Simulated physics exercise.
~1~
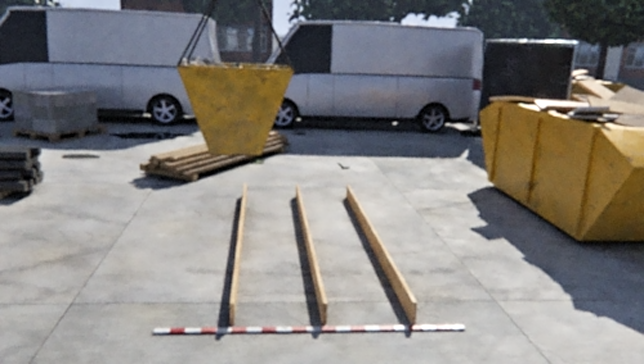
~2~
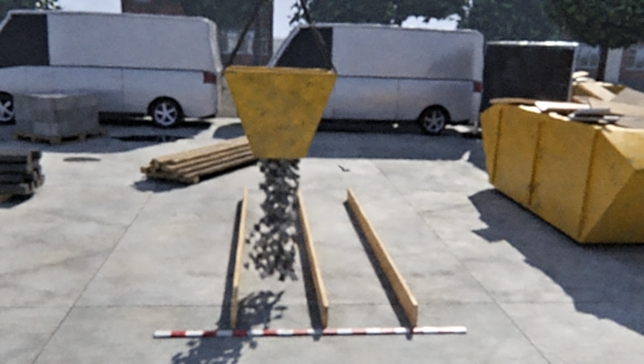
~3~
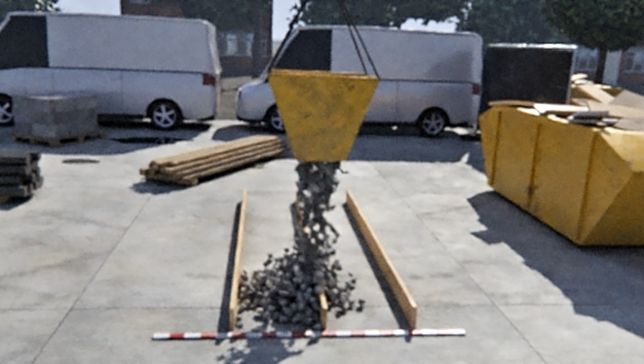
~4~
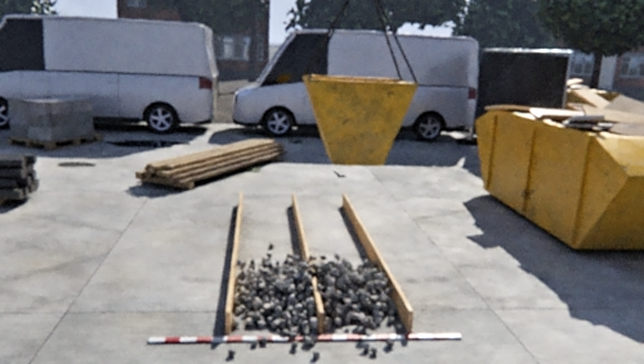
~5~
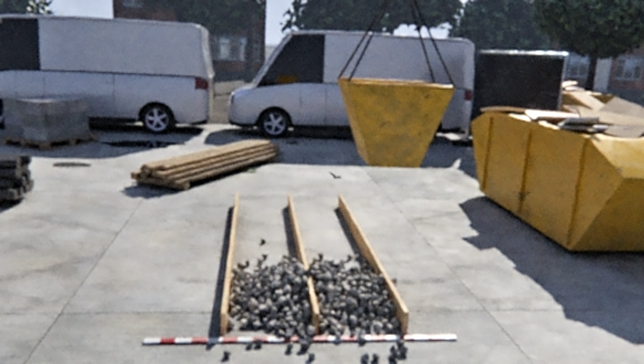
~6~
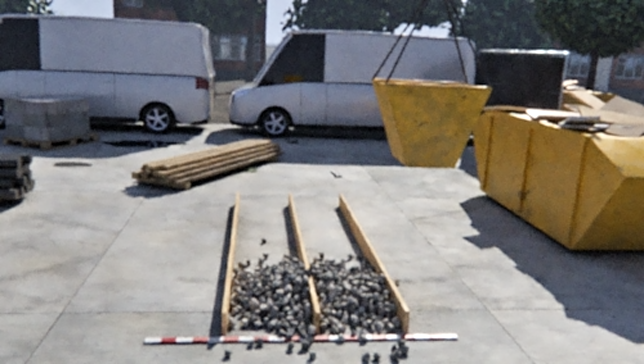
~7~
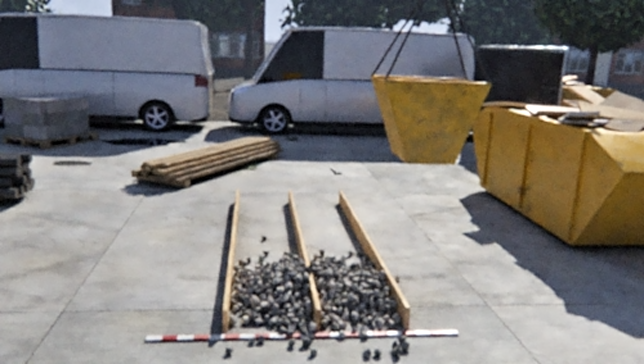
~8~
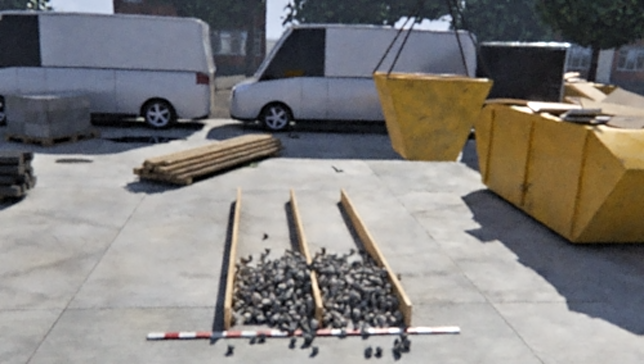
Yellow crane skip moving right over planks on concrete, pouring dark stones that settle almost evenly across two bays.
